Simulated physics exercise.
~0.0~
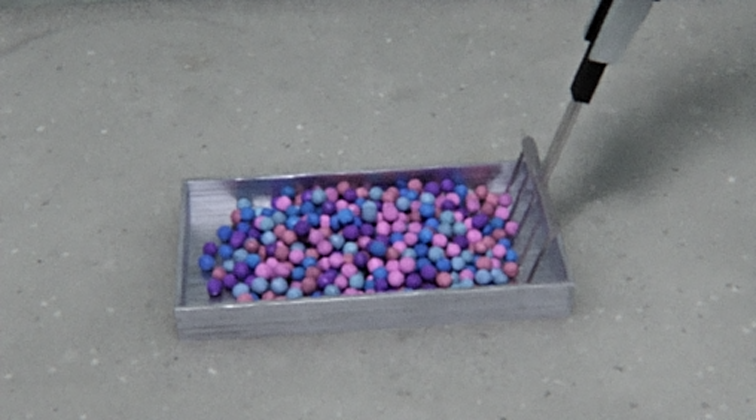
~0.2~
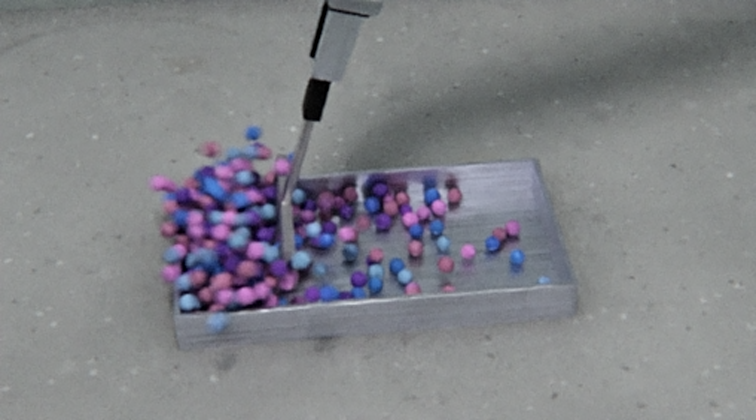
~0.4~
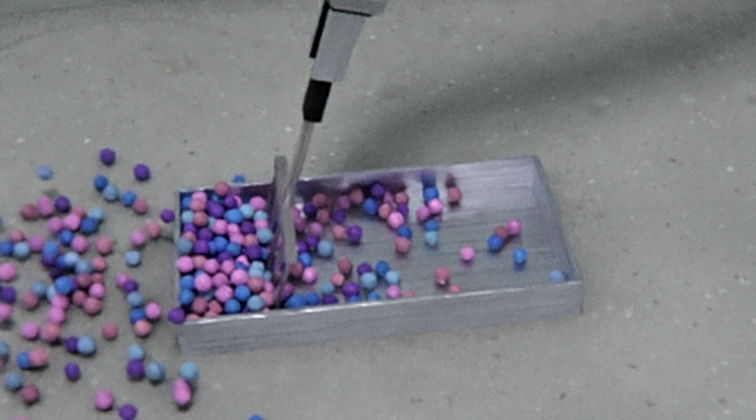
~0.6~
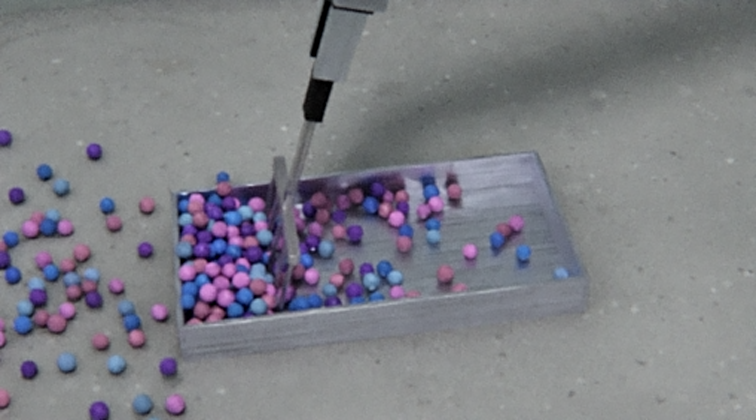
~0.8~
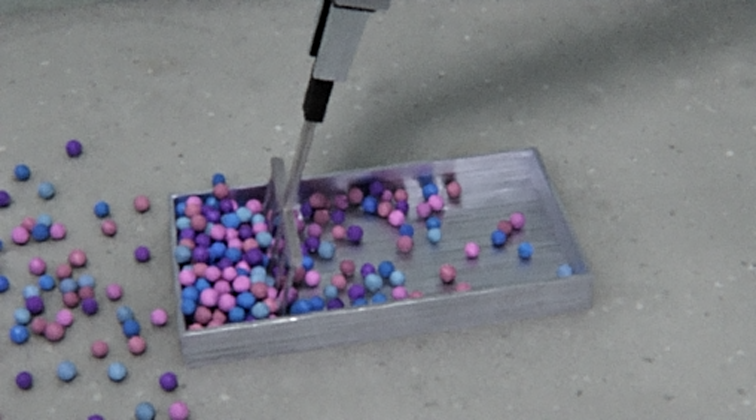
On a grey speckled table, a mechanical arm sweeping a comb leftward through colourful round sweets, spilling many beyond the tray's left end.
